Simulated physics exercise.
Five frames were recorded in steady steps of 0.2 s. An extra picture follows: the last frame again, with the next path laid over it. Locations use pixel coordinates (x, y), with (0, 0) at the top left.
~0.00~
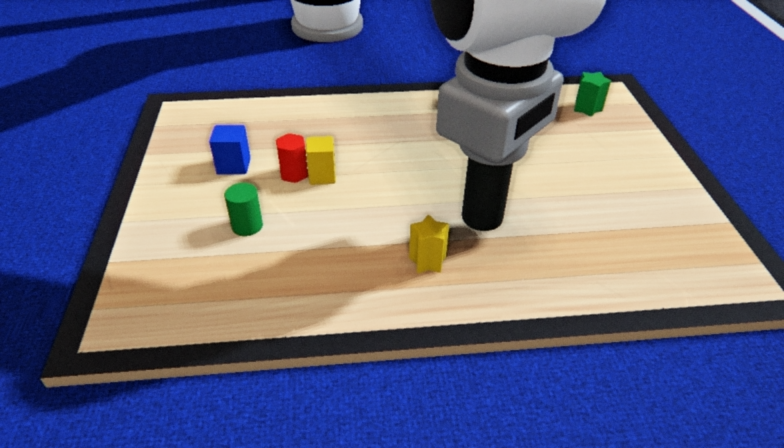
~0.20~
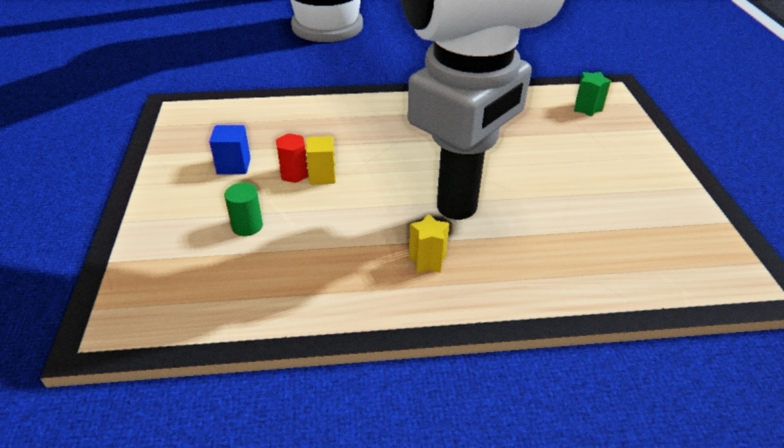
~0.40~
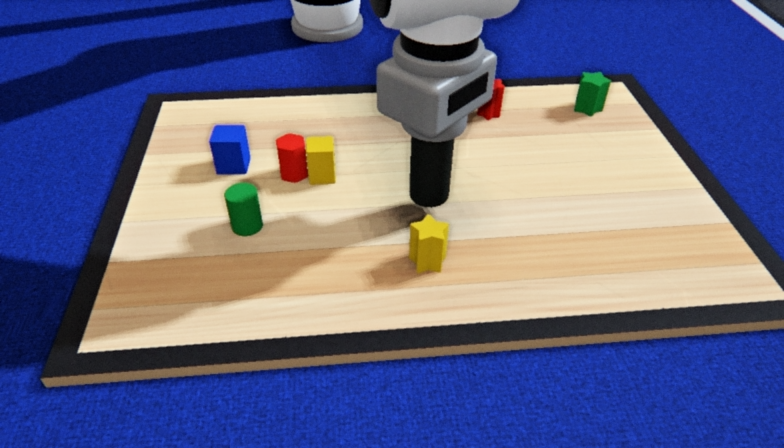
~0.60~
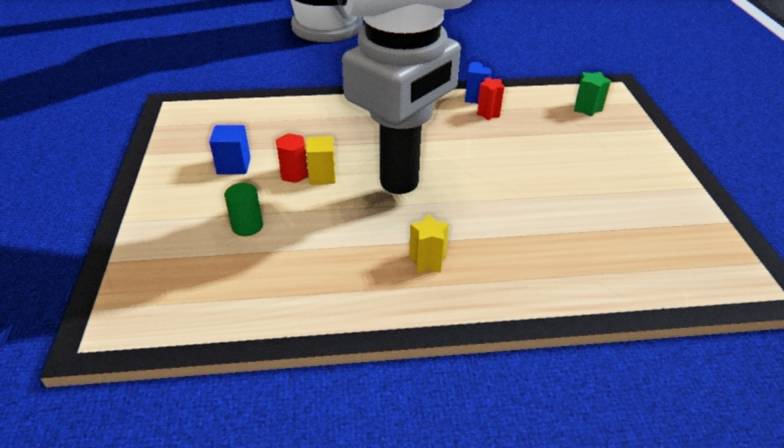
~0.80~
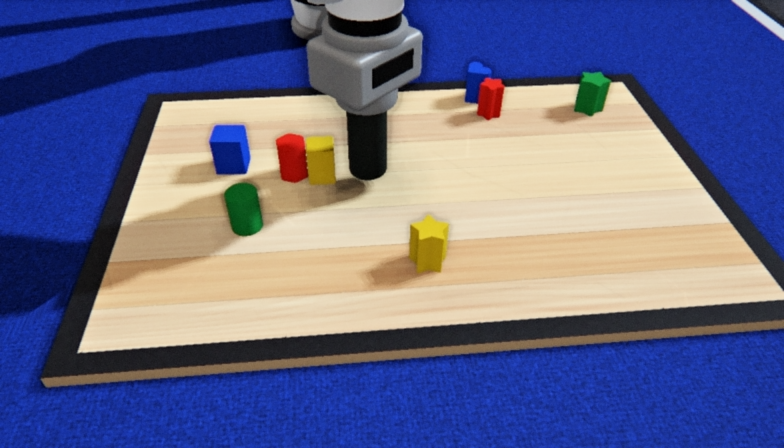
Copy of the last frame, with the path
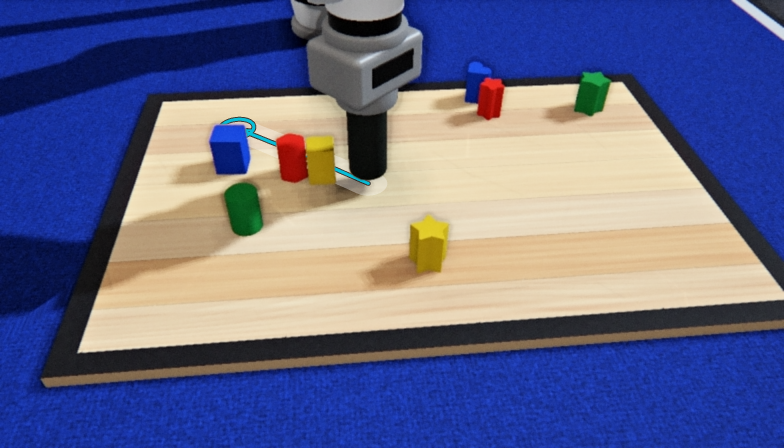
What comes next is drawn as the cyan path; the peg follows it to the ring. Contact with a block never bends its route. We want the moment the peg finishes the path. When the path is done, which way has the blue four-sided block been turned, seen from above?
Seen from above, clockwise.
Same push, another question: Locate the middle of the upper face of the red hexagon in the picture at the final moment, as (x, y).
Its top middle is near (243, 144).
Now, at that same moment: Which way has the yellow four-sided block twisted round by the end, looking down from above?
Answer: Anticlockwise.
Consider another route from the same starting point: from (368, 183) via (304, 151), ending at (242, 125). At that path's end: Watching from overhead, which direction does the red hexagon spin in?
From above, the red hexagon will be seen to turn anti-clockwise.
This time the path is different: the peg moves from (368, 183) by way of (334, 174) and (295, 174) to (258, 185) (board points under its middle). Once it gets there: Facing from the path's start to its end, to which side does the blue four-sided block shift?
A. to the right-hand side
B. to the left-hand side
Letter A.
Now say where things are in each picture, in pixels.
The first frame shows lower end of the peg (482, 219), tops of blocks, blue four-sided block (227, 133), red hexagon (290, 141), yellow four-sided block (320, 144).
The second frame shows peg (457, 208), blocks as before.
The third frame shows peg (429, 196), blocks as before.
The fourth frame shows peg (399, 184), blocks as before.
The fifth frame shows peg (368, 170), blue four-sided block (227, 133), red hexagon (290, 141), yellow four-sided block (320, 144).
The drawn path runs in a line from (368, 183) to (237, 128).
On the path given first. One third of the way, peg (321, 150); red hexagon (257, 140), turned 15° anticlockwise; yellow four-sided block (286, 136), turned 25° anticlockwise.
Two thirds of the way, peg (275, 132); blue four-sided block (219, 134), turned 25° clockwise; red hexagon (243, 144), turned 40° anticlockwise; yellow four-sided block (267, 133), turned 55° anticlockwise.
At the end, peg (234, 116); blue four-sided block (219, 134), turned 25° clockwise; red hexagon (243, 144), turned 40° anticlockwise; yellow four-sided block (267, 133), turned 55° anticlockwise.
